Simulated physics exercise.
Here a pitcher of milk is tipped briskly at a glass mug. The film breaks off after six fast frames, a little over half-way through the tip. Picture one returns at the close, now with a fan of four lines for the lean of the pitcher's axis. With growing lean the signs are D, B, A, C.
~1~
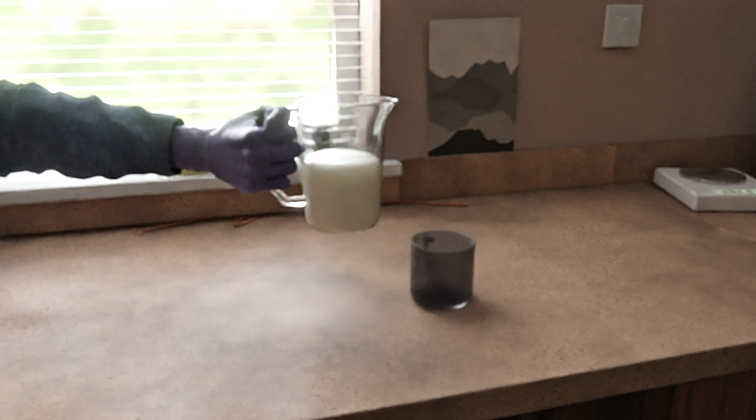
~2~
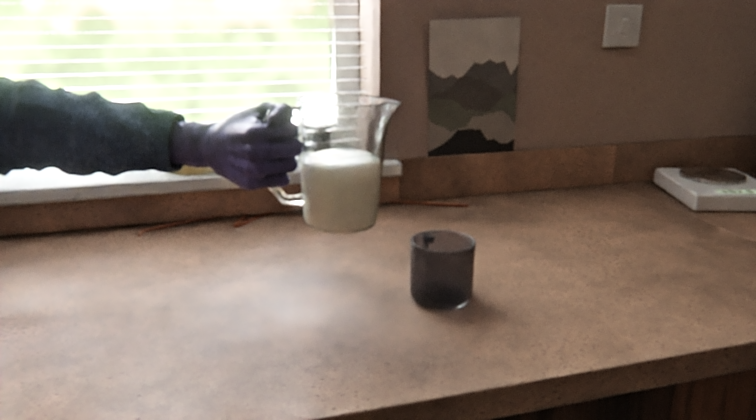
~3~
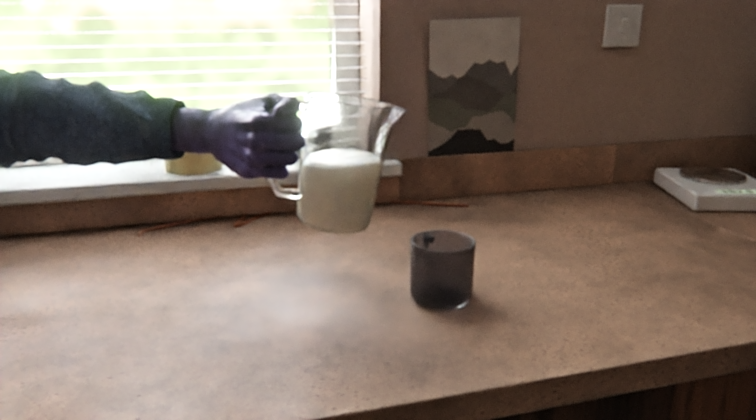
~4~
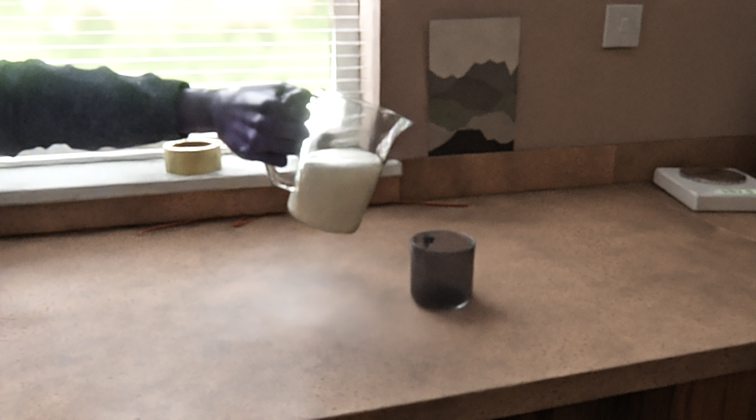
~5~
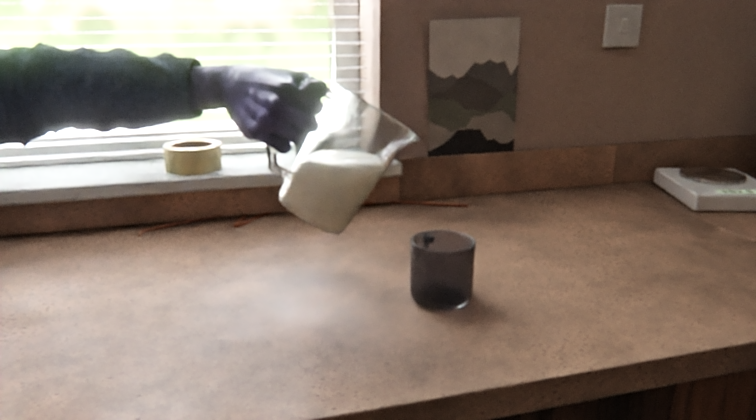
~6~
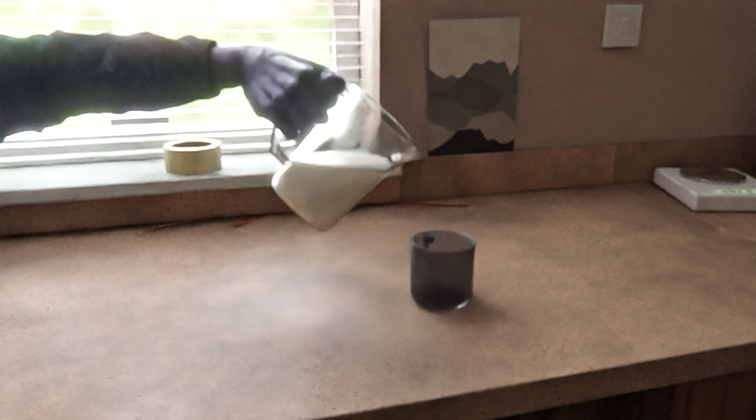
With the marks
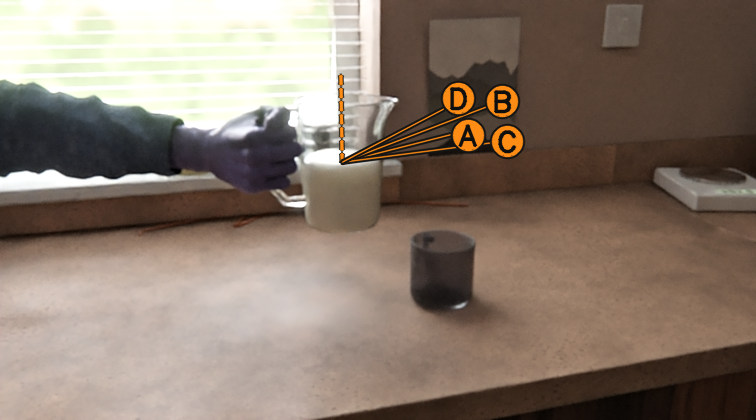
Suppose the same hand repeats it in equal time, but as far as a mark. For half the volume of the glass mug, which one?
Use mark B.
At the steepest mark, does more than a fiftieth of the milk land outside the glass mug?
Yes, it does.
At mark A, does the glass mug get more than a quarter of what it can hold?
Yes.
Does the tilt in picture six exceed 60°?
No.
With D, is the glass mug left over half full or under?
Under.
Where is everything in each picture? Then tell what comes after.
Upright, lip at (396, 100); rim of the glass mug round (443, 240); nothing has left yet.
Tipped about 2°, lip at (399, 102); nothing has left yet.
Tipped about 9°, lip at (405, 110); nothing has left yet.
Tipped about 20°, lip at (412, 122); nothing has left yet.
Tipped about 33°, lip at (417, 139); nothing has left yet.
Tipped about 46°, lip at (419, 157); nothing has left yet.
On the marked copy, A at (450, 134); B at (486, 106); C at (490, 142); D at (443, 108).
For mark A, the glass mug ends with about 67 % of what it can hold; 6 % of the milk is spilt.
For mark B, the glass mug ends with about 50 % of what it can hold.
For mark C, the glass mug ends with about 81 % of what it can hold; 13 % of the milk is spilt.
For mark D, the glass mug ends with about 28 % of what it can hold.
